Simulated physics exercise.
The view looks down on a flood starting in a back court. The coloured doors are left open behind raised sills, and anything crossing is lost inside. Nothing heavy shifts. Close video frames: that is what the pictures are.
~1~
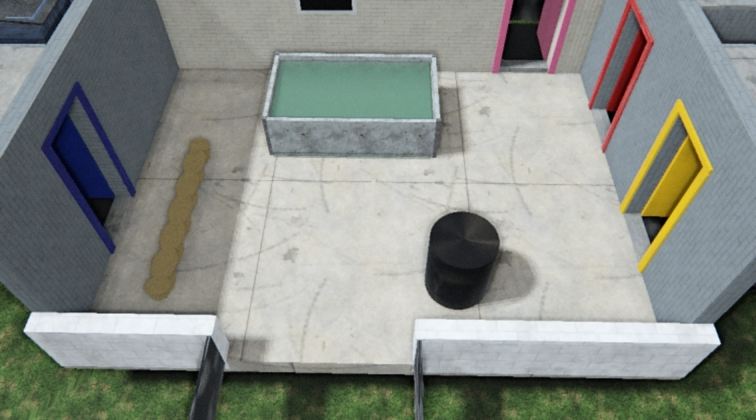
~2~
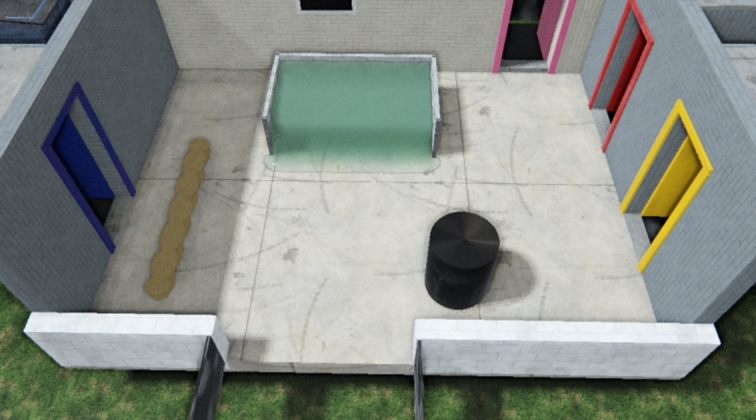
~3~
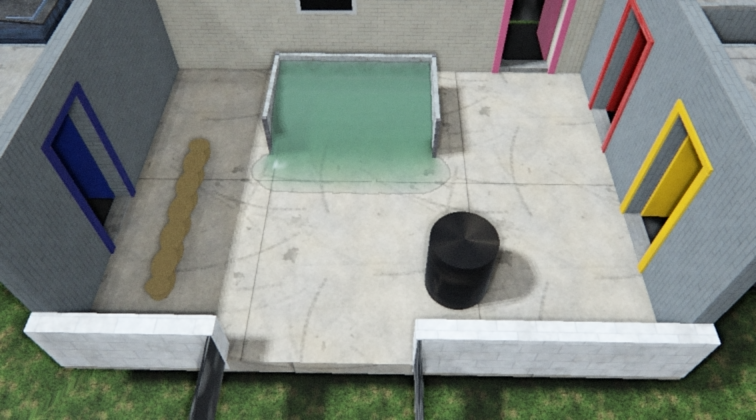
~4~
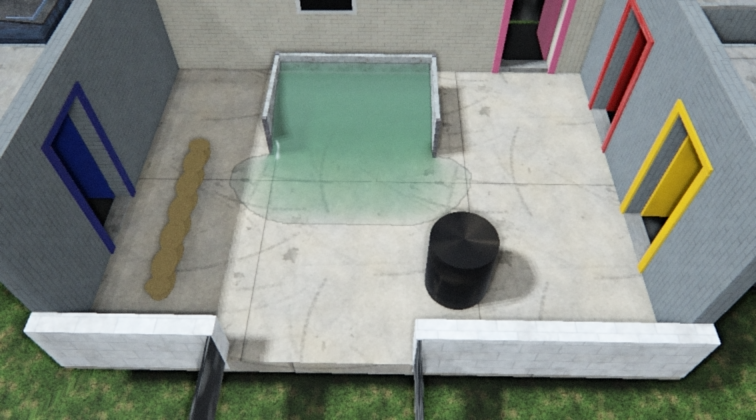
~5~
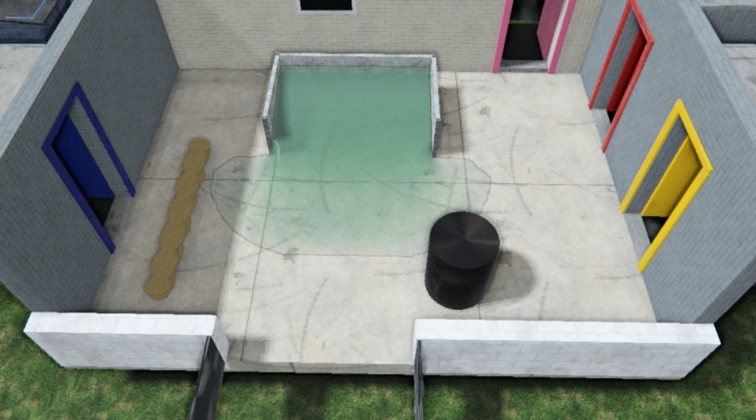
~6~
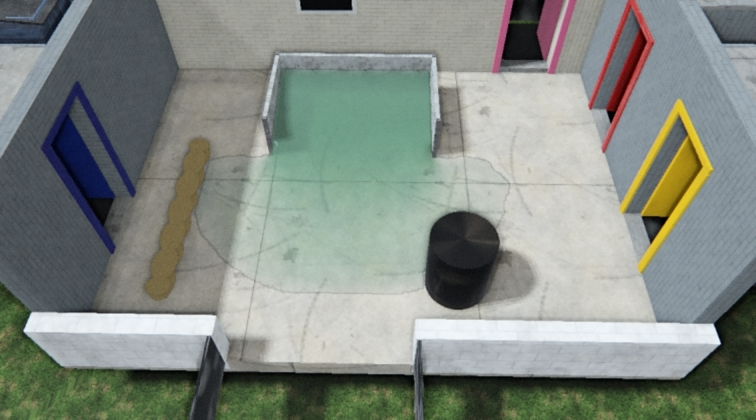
In the video, a raised tank of green water in a walled court with coloured doors loses its front side, and the water pours out and spreads forward across the concrete, reaching beside a black cylinder.
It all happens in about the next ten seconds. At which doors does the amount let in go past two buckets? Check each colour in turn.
Door by door: The red door stays at two or fewer; the pink door stays at two or fewer; the yellow door goes past two; the blue door stays at two or fewer.
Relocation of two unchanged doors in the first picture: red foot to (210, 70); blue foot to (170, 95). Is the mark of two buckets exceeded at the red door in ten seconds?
Note - red door ends up higher.
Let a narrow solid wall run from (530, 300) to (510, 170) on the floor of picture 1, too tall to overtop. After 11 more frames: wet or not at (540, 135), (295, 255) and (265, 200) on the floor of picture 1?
Taking the points in the order given, they are high and dry, inundated and inundated.
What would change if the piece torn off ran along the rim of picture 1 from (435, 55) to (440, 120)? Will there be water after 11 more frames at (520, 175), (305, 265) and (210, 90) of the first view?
In turn: Inundated, then untouched, then untouched.
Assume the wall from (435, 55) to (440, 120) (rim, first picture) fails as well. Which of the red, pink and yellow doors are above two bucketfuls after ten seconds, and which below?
Red floods, pink goes over, yellow takes more.
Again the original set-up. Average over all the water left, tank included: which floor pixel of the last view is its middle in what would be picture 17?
The spot I would choose is (351, 211).
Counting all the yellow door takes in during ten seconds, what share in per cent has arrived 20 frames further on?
By then roughly 25 percent of the ten-second total is in.
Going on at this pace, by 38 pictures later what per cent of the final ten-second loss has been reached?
Roughly 90 percent.
A moment on, water covers 40 % of the floor; the red door not reached, the pink door not reached, the yellow door not reached, the blue door not reached.
Next, water covers 50 % of the floor; the red door not reached, the pink door not reached, the yellow door not reached, the blue door not reached.
Then, water covers 60 % of the floor; the red door not reached, the pink door not reached, the yellow door under two buckets in, the blue door wet at the sill, nothing in.
Later, water covers 70 % of the floor; the red door wet at the sill, nothing in, the pink door not reached, the yellow door over two buckets in, the blue door wet at the sill, nothing in.
In the end, water covers 90 % of the floor; the red door wet at the sill, nothing in, the pink door wet at the sill, nothing in, the yellow door over two buckets in, the blue door wet at the sill, nothing in.
